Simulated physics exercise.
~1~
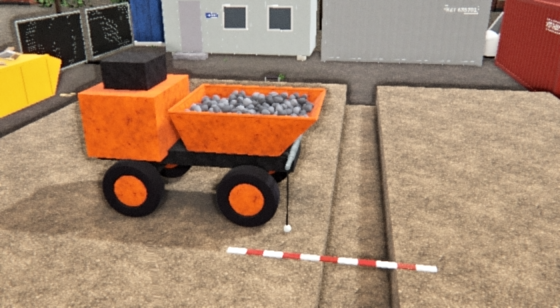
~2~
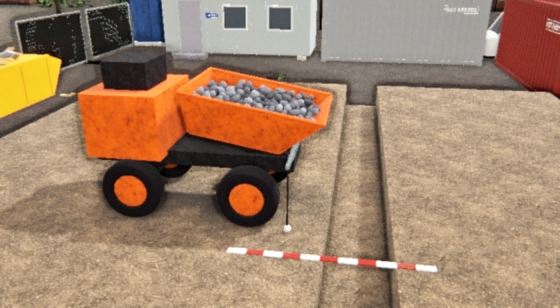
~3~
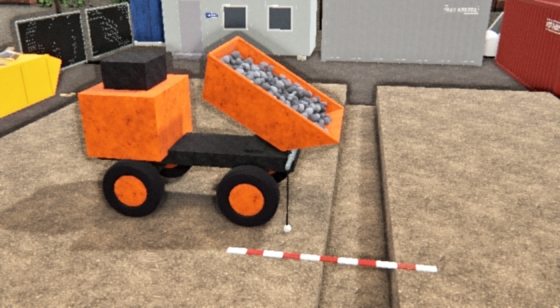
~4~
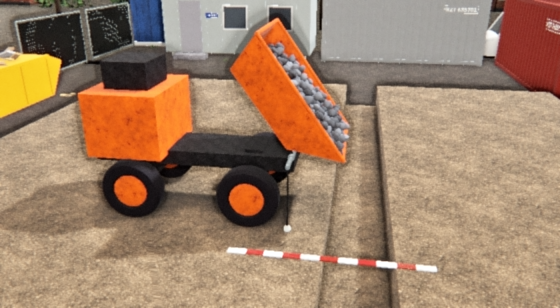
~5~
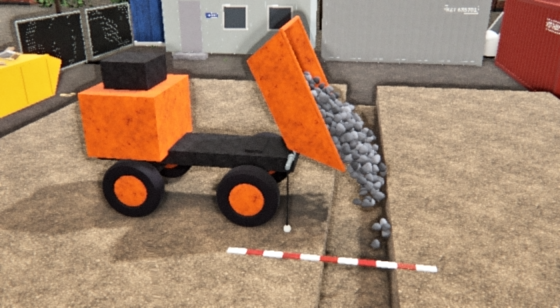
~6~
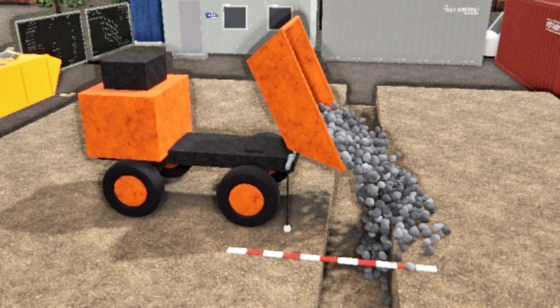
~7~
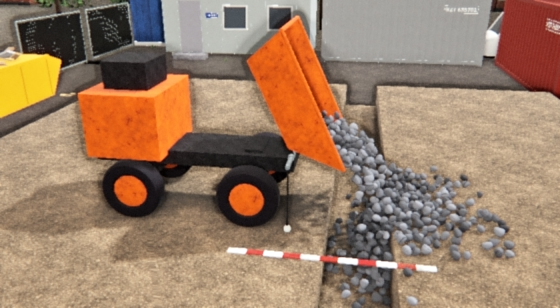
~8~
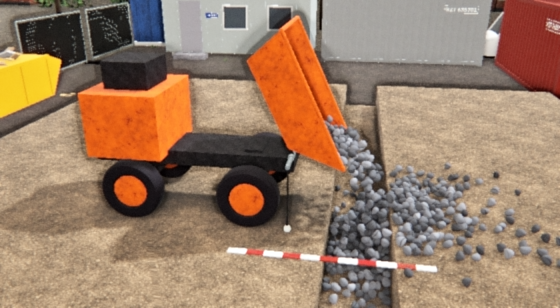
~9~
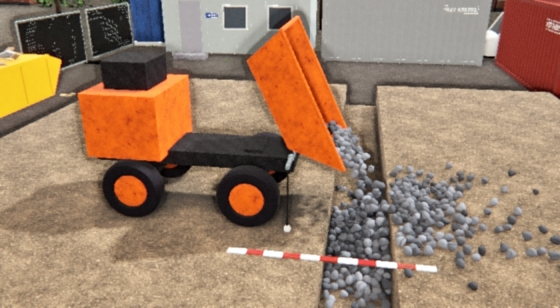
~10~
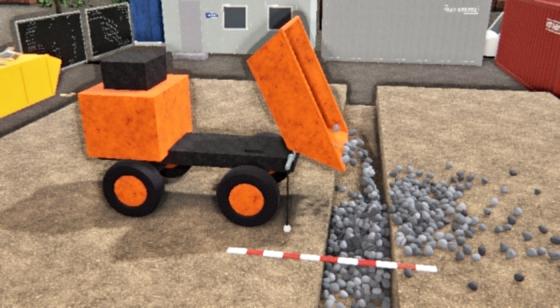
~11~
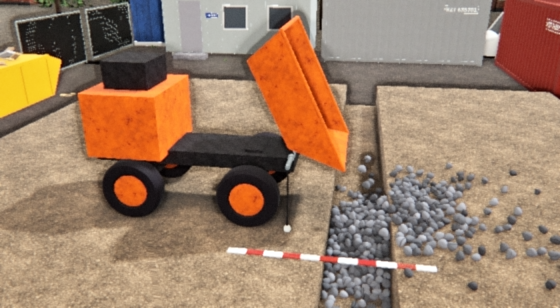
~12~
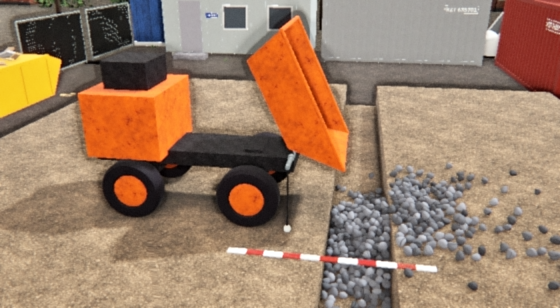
An orange dumper tipped its skip steeply to the right, and its load of grey stones slid out, mostly filling the narrow trench in front while many scattered onto the ground beyond, until the skip stood raised and empty.
